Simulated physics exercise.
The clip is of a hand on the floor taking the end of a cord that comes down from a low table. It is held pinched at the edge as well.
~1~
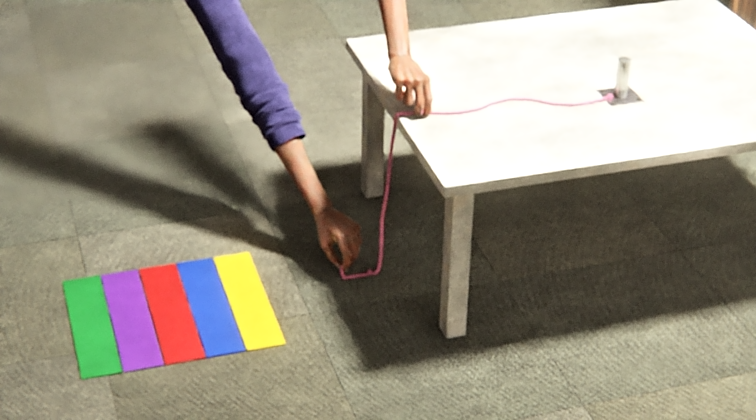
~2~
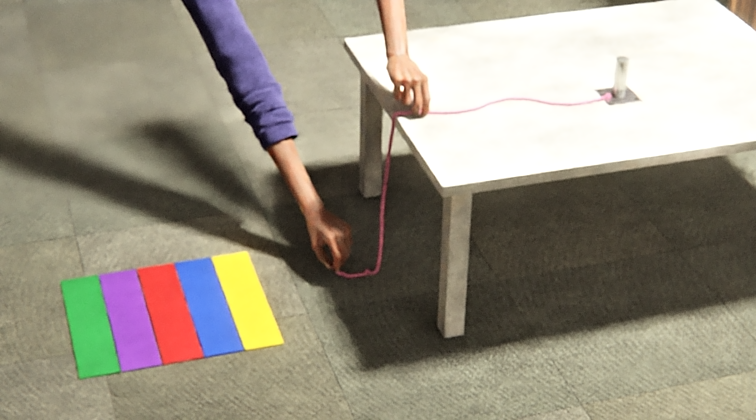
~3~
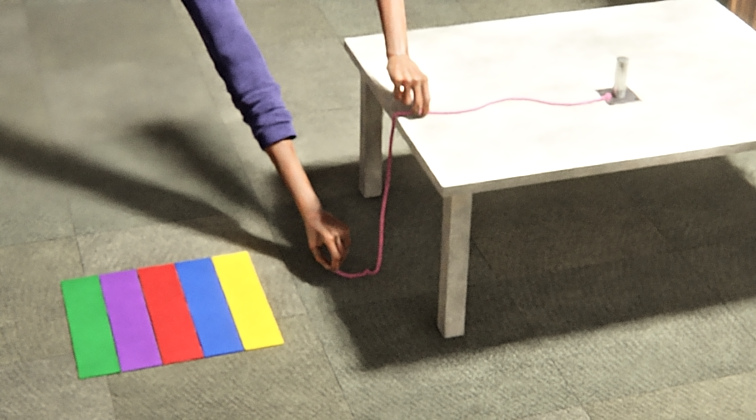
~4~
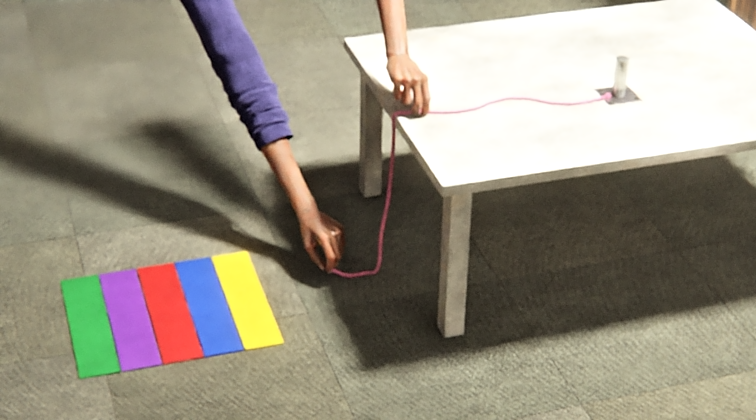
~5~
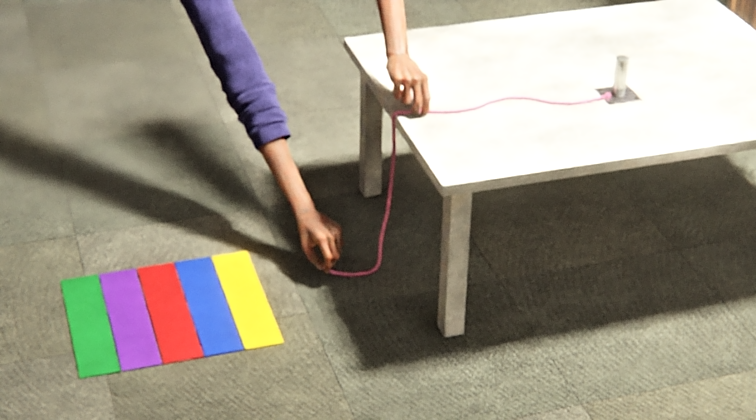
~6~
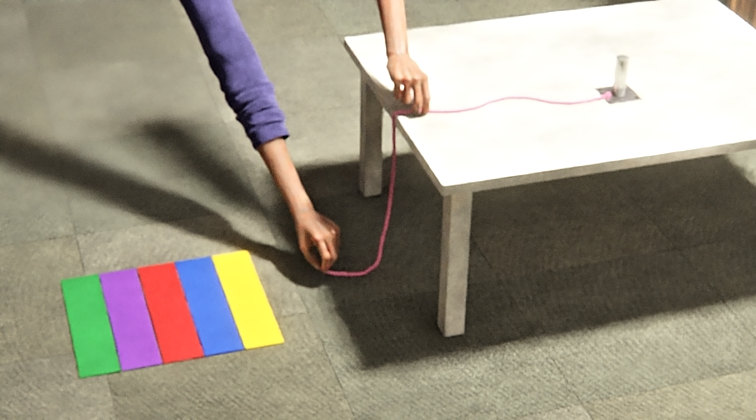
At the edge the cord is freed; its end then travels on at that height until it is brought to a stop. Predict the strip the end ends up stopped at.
The end ends up at the blue strip.
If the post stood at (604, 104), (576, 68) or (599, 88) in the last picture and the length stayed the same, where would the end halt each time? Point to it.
Roughly (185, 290), then (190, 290), then (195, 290).
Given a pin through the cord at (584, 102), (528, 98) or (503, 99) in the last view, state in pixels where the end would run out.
Expect roughly (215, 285) for the first, (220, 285) for the second and (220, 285) for the third.
Soon after, end near (284, 274); short of the strips.
Then, end near (239, 281); over yellow.
At full stretch, end near (211, 286); over blue. It gets as far as the blue strip.
